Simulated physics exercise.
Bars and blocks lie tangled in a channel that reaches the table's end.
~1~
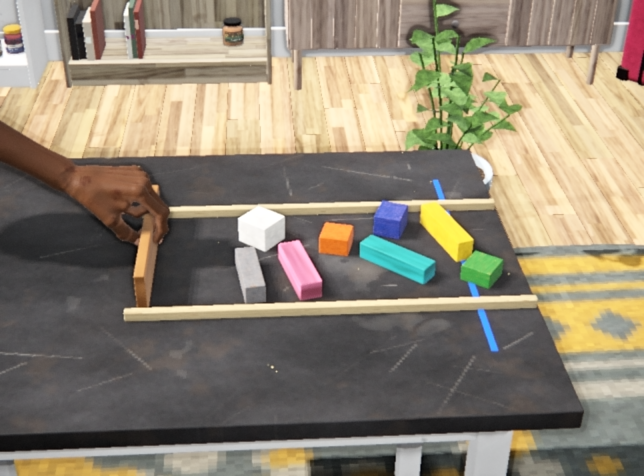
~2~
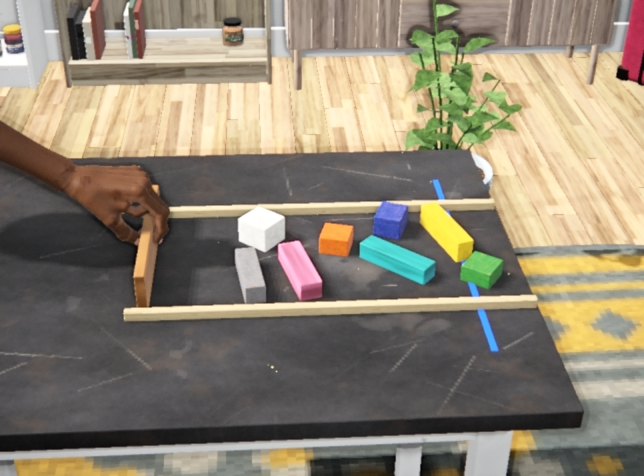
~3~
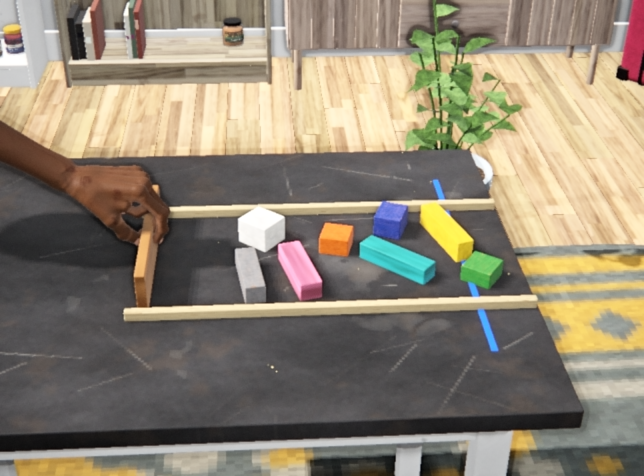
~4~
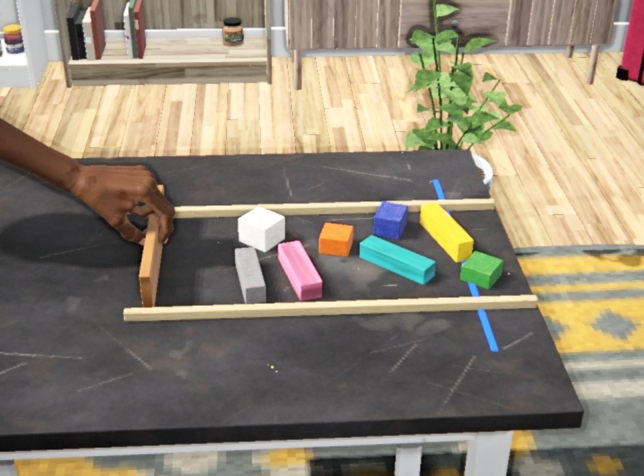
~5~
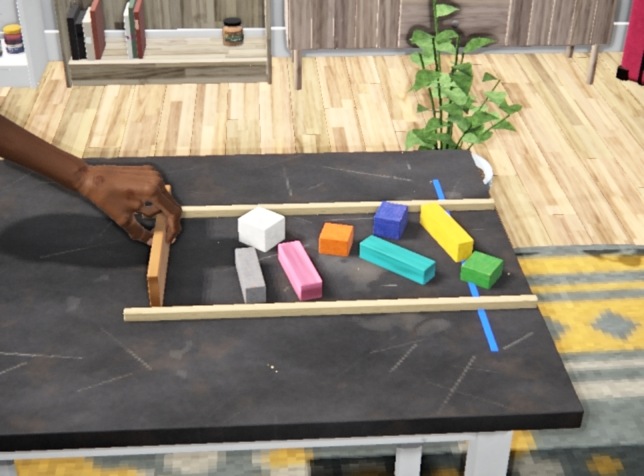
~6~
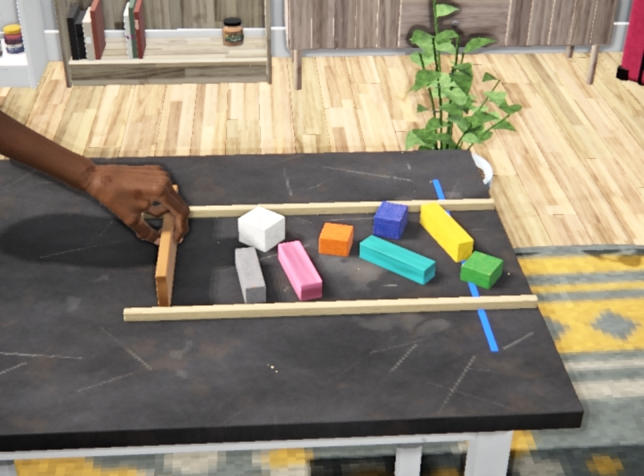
The video shows a hand holding a small wooden board upright between two wooden strips on a dark table, at first still, then sliding it slightly right toward colored blocks and bars, which stay in place.
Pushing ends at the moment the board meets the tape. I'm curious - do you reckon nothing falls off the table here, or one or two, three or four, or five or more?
The number gone is small: One or two.
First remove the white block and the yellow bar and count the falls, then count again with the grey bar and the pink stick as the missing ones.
You'd see 1 fallen, and 0 in the other try.
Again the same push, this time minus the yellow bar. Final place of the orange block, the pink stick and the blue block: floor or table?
Orange block: Is still there; pink stick: Is still there; blue block: Is still there.
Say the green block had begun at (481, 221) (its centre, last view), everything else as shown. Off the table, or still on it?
As for the green block, it topples off.
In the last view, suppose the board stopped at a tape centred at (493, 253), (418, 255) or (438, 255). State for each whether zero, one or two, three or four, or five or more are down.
Number fallen at each tape, in order - at least five, none, none at all.
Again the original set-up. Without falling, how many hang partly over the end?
The total would be 3.
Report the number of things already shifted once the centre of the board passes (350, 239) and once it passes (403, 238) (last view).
By then 6, and later 8.
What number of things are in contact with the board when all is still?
That comes to 2.
A little later, none off yet; green block at rest near (482, 270); yellow bar at rest near (446, 231); blue block at rest near (391, 220).
When it is over, the number that fall off is one or two; down, yellow bar and green block.
